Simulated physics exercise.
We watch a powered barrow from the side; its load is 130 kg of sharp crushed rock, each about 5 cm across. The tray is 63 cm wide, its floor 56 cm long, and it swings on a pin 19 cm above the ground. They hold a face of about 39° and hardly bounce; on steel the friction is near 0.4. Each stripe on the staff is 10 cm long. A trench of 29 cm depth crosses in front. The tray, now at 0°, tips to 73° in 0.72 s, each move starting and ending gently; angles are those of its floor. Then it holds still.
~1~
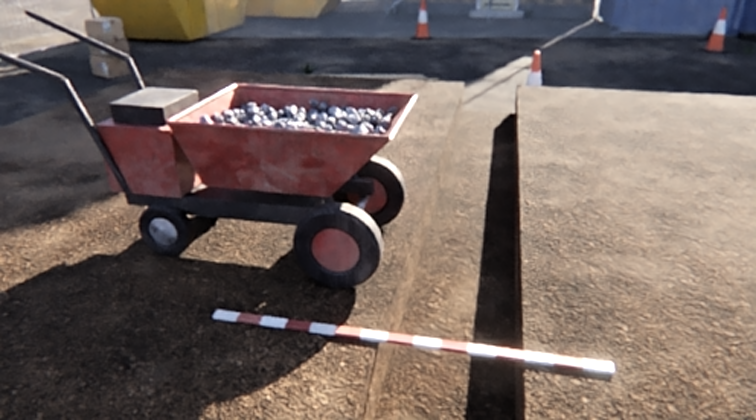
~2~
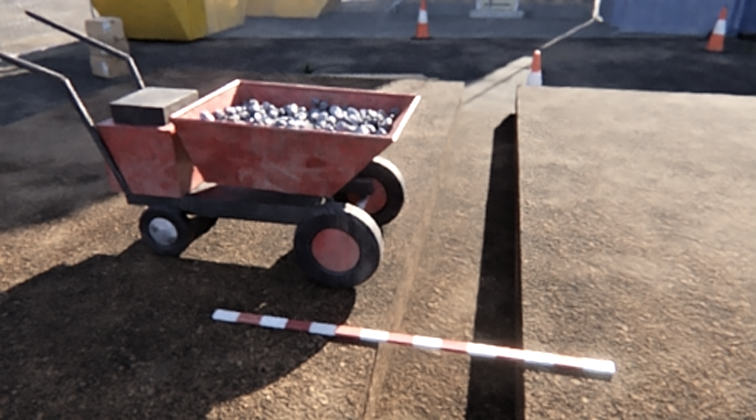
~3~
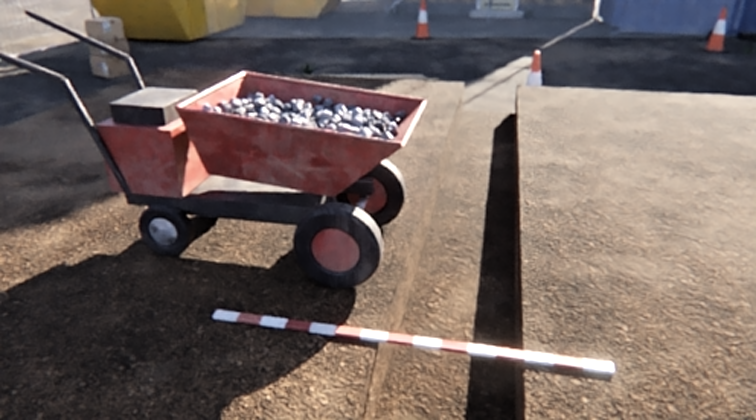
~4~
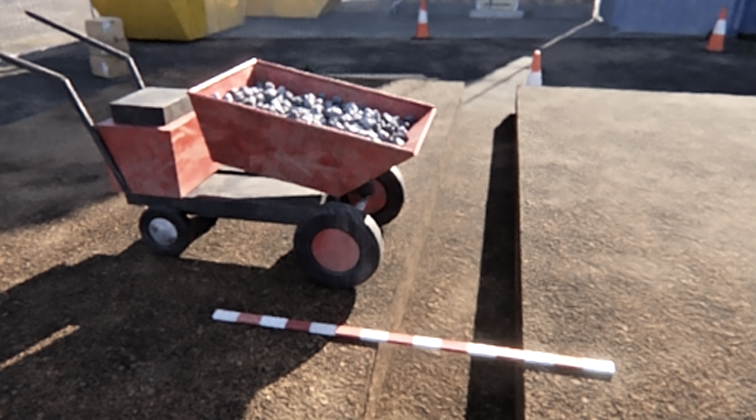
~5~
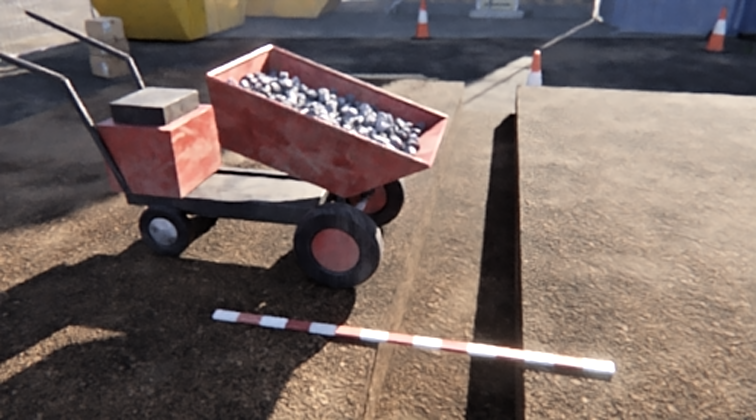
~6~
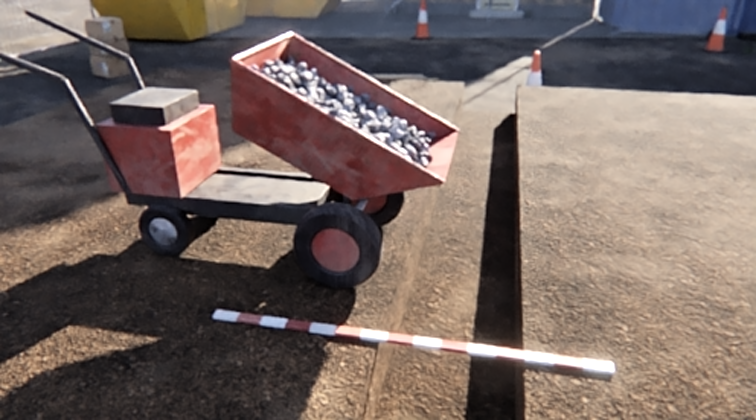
A red cart's tray of crushed rock tilts steadily down toward the right.
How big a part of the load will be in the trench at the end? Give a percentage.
Roughly 71 per cent ends in the trench.
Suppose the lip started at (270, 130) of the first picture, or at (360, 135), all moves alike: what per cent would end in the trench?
Near 70 per cent from the first place, 90 from the second.
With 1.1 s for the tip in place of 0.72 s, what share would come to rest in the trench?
Then about 80 per cent.
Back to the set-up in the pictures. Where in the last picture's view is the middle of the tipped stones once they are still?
Their middle is at about (500, 302).
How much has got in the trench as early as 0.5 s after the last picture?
About 20 per cent by then.
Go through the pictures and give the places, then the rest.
In the first frame, the tray is at 0°, its lip at (390, 138); the top of the load is at (331, 115).
In the second frame, lip at (393, 140), floor tilted 1°, highest stones at (315, 112).
In the third frame, the tray is at 5°, its lip at (402, 145); the top of the load is at (266, 104).
In the fourth frame, lip at (415, 154), floor tilted 11°, highest stones at (256, 94).
In the fifth frame, the tray is at 19°, its lip at (429, 167); the top of the load is at (269, 81).
In the sixth frame, lip at (443, 183), floor tilted 27°, highest stones at (283, 68).
Then, 0.2 s after the last picture the floor is at 62°, 100 % in the tray; the foremost stones are at (466, 222).
Then, 0.5 s after the last picture the floor is at 73°, 72 % in the tray, 22 % in the trench, 5 % past the trench; the foremost stones are at (553, 293).
Then, 0.9 s after the last picture the floor is at 73°, 17 % in the tray, 53 % in the trench, 29 % past the trench; the foremost stones are at (716, 313).
Then, 2.8 s after the last picture the floor is at 73°, 0 % in the tray, 71 % in the trench, 29 % past the trench; the foremost stones are past the picture's edge.
